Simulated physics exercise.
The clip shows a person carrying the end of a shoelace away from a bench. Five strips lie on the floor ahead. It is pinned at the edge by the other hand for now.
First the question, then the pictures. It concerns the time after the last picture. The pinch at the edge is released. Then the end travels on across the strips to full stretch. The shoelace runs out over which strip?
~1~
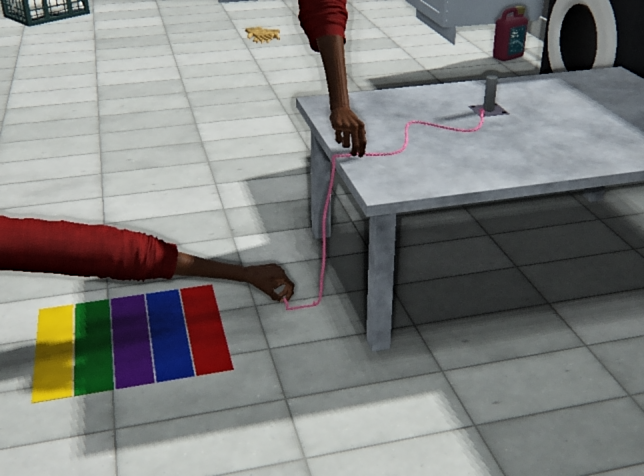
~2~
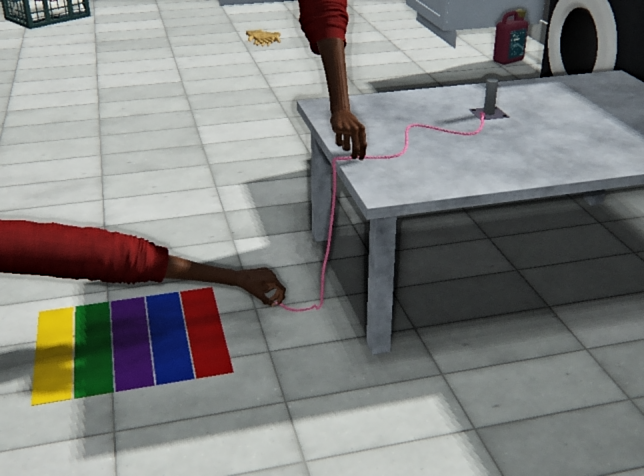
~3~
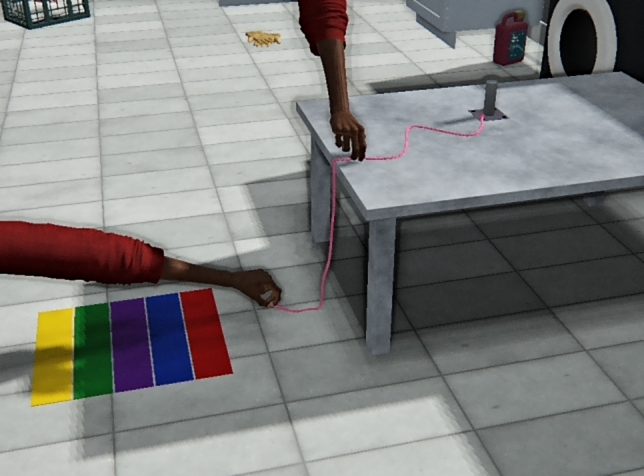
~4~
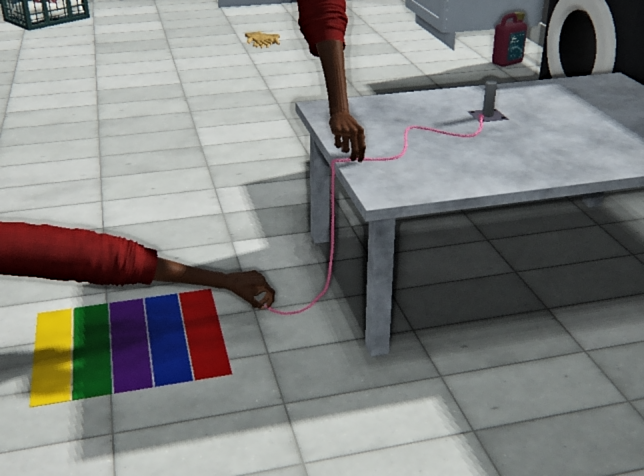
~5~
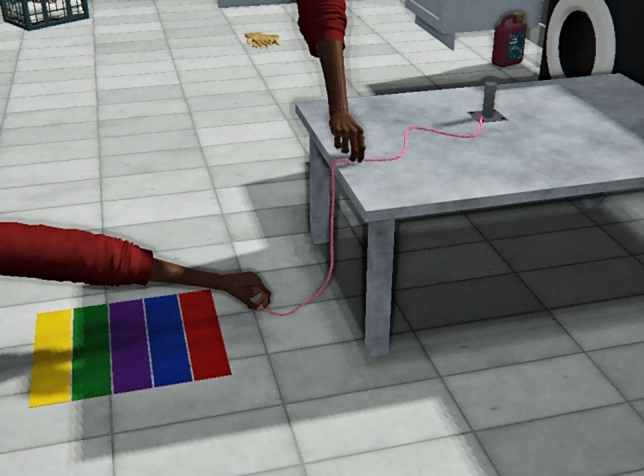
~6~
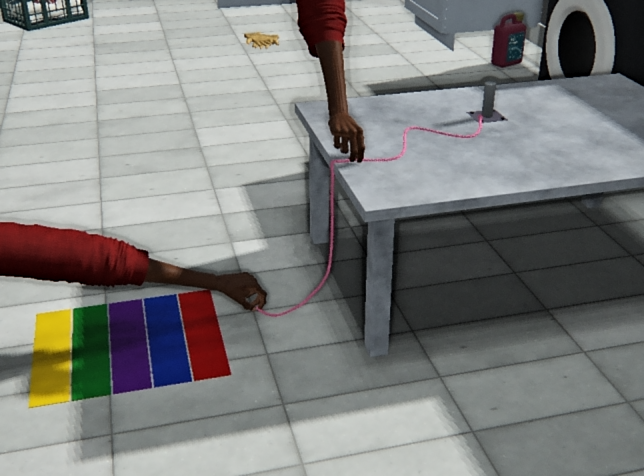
The green one.
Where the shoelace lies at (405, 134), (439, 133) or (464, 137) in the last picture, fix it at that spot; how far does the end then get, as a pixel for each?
Going try by try, I'd put it close to (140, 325), then (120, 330), and finally (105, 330).
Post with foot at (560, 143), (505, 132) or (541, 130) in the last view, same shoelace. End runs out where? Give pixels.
It works out at around (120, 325), (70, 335) and (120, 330) for the three tries.
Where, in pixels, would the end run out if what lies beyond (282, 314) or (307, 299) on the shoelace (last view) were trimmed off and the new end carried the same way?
Going through both, you get (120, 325) and then (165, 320).
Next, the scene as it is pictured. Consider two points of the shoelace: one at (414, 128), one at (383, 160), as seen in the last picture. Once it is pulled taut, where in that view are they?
Near (386, 139) and (301, 170).
Soon after, end near (139, 325); over purple.
After that, end near (103, 330); over green.
At the stop, end near (81, 333); over green. It gets as far as the green strip.
